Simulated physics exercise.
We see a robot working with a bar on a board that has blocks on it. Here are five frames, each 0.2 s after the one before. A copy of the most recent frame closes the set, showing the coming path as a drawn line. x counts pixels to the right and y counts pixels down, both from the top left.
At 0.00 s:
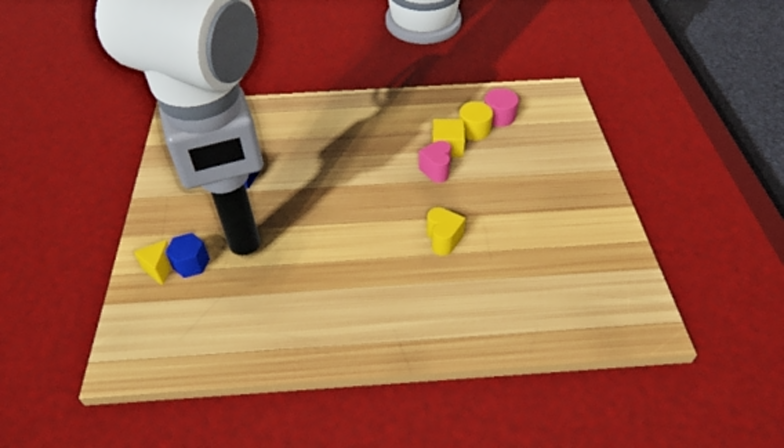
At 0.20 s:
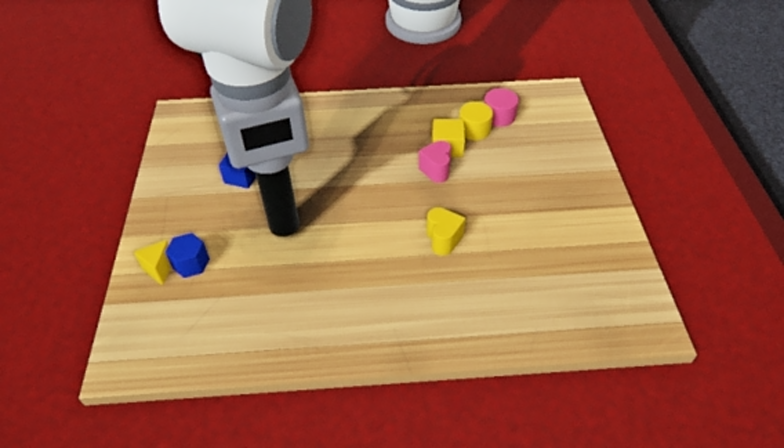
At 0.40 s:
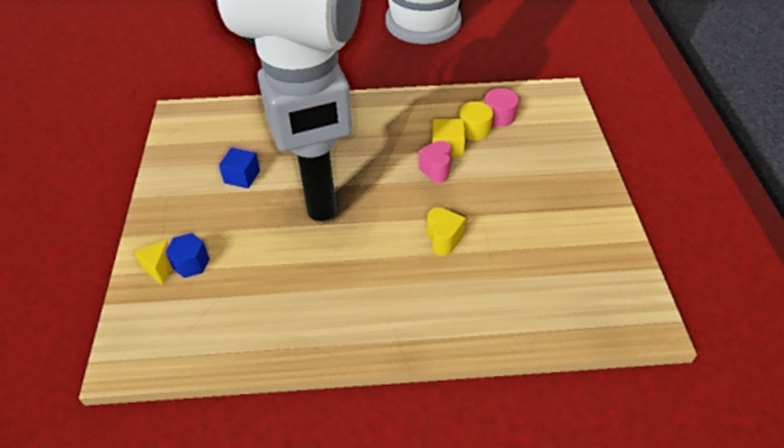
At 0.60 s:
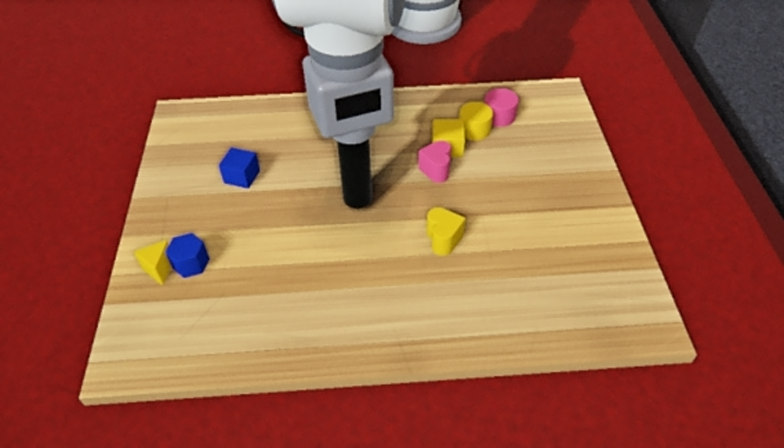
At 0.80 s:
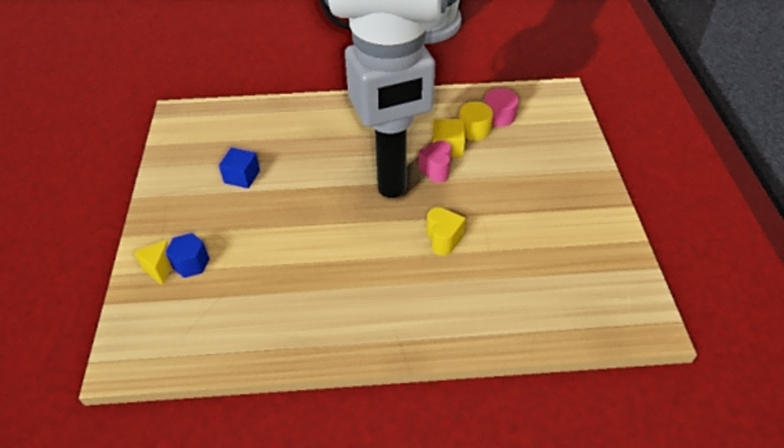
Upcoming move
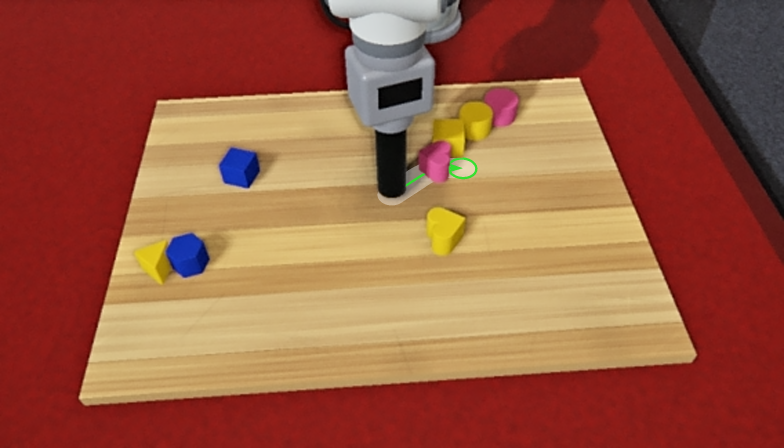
A robot arm moves a black bar right across a wooden board among still, colourful blocks.
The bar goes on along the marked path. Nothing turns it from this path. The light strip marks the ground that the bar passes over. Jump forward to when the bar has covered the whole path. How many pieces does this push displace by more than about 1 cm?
One block, no more.
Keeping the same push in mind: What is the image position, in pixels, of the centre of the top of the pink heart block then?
If I read the scene right, the answer is (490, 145).
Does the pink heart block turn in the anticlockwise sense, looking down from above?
Final answer: No.
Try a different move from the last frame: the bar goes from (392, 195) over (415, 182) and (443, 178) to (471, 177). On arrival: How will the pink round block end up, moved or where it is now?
Right where it was.
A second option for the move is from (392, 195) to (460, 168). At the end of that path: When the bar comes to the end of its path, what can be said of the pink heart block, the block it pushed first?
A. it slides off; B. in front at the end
Answer: B.
Drawn move, from (392, 195) via (413, 181) and (435, 170), ending at (462, 168).
On the path given first. One third of the way, bar (414, 174); nothing pushed yet.
Two thirds of the way, bar (437, 163); pink heart block (465, 147), turned 35° clockwise; yellow four-sided block (449, 127).
At the end, bar (463, 162); pink heart block (490, 145), turned 20° clockwise; yellow four-sided block (449, 127); yellow round block still.
